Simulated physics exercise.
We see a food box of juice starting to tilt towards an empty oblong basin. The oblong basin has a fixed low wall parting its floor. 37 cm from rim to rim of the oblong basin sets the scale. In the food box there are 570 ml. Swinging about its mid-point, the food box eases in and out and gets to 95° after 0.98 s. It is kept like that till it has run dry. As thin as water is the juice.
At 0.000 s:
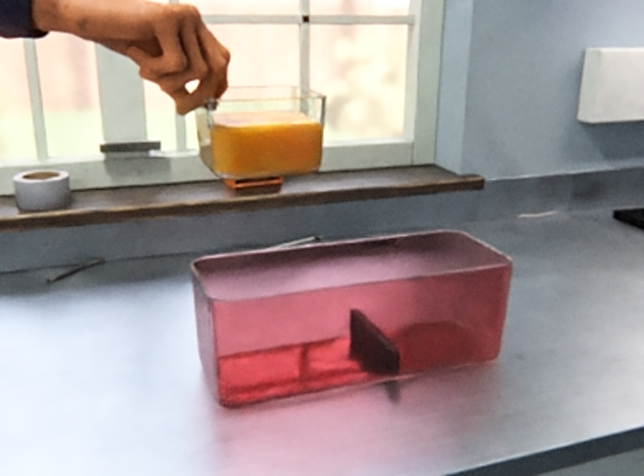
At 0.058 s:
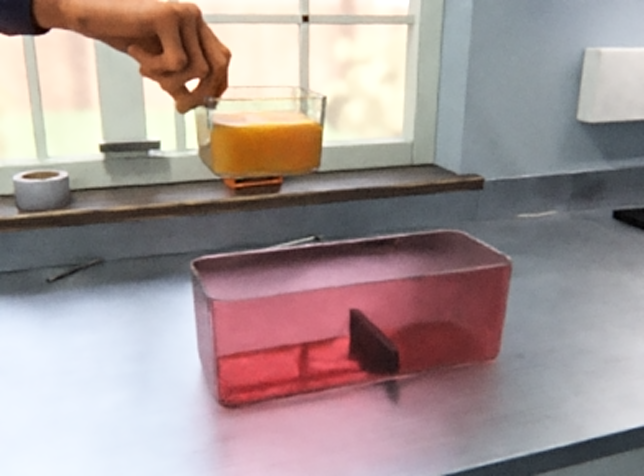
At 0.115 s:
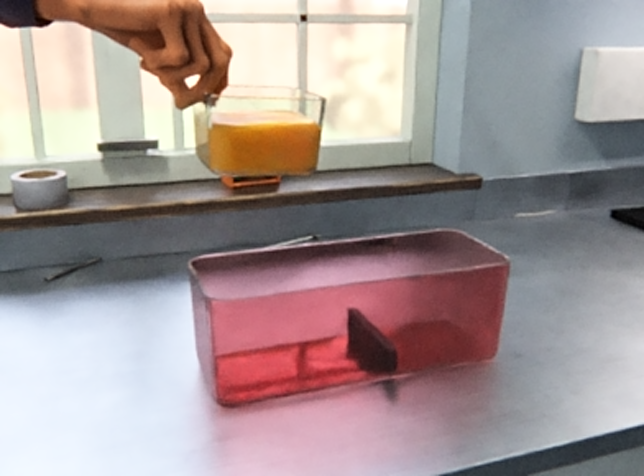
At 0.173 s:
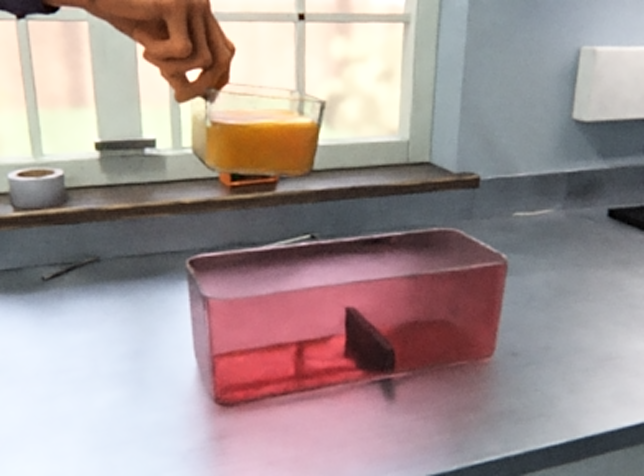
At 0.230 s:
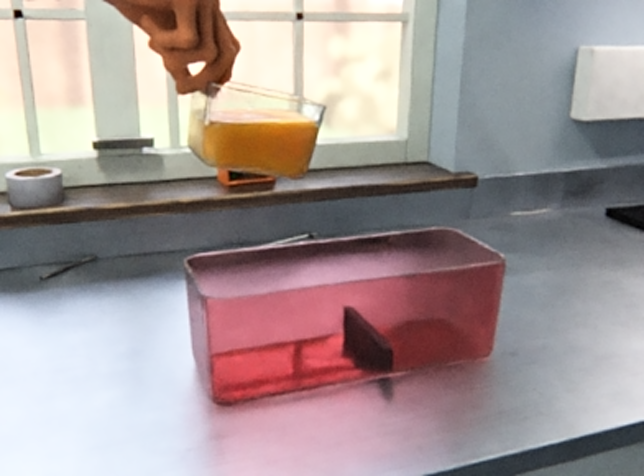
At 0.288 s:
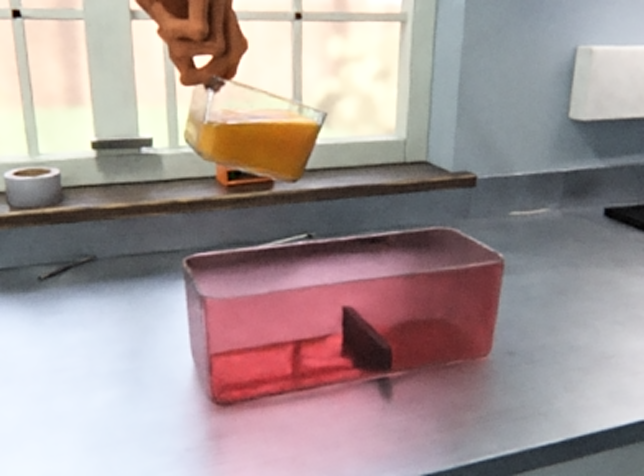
A hand reaches in from the upper left at a kitchen counter beneath a window, seen from slightly above. It holds a clear food box of orange juice above a pinkish-red, see-through oblong basin with a dark upright wall inside, while a roll of tape sits on the sill at left. The box tilts gradually, its right side dipping, as the view shifts very slightly.
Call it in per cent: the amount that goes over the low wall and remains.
I would put it at about 46 per cent.
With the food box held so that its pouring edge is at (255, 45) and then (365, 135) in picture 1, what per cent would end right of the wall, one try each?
It comes to 15 per cent, and then 90 per cent.
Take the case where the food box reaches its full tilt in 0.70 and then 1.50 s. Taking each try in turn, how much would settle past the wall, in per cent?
I'd expect close to 40 per cent and then close to 50 per cent.
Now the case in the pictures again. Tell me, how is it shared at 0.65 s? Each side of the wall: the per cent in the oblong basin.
Left roughly 6 per cent, right roughly 0.
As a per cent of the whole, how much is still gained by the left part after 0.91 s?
Roughly 28 in a hundred.
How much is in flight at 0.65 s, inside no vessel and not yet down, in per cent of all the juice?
Estimate: About 34 % of all of it.
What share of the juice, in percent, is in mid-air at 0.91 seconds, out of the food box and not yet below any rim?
Near 14 per cent, I'd say.
After 0.65 s the tilt is 70° and 61 per cent is still to pour, 6 is left of the wall and 0 right of it.
After 0.91 s the tilt is 94° and 17 per cent is still to pour, 24 is left of the wall and 45 right of it.
After 1.18 s the tilt is 95° and 3 per cent is still to pour, 46 is left of the wall and 46 right of it.
After 1.48 s the tilt is 95° and 0 per cent is still to pour, 52 is left of the wall and 46 right of it.
In the end 53 per cent lies left of the wall, 46 right of it and 1 outside.
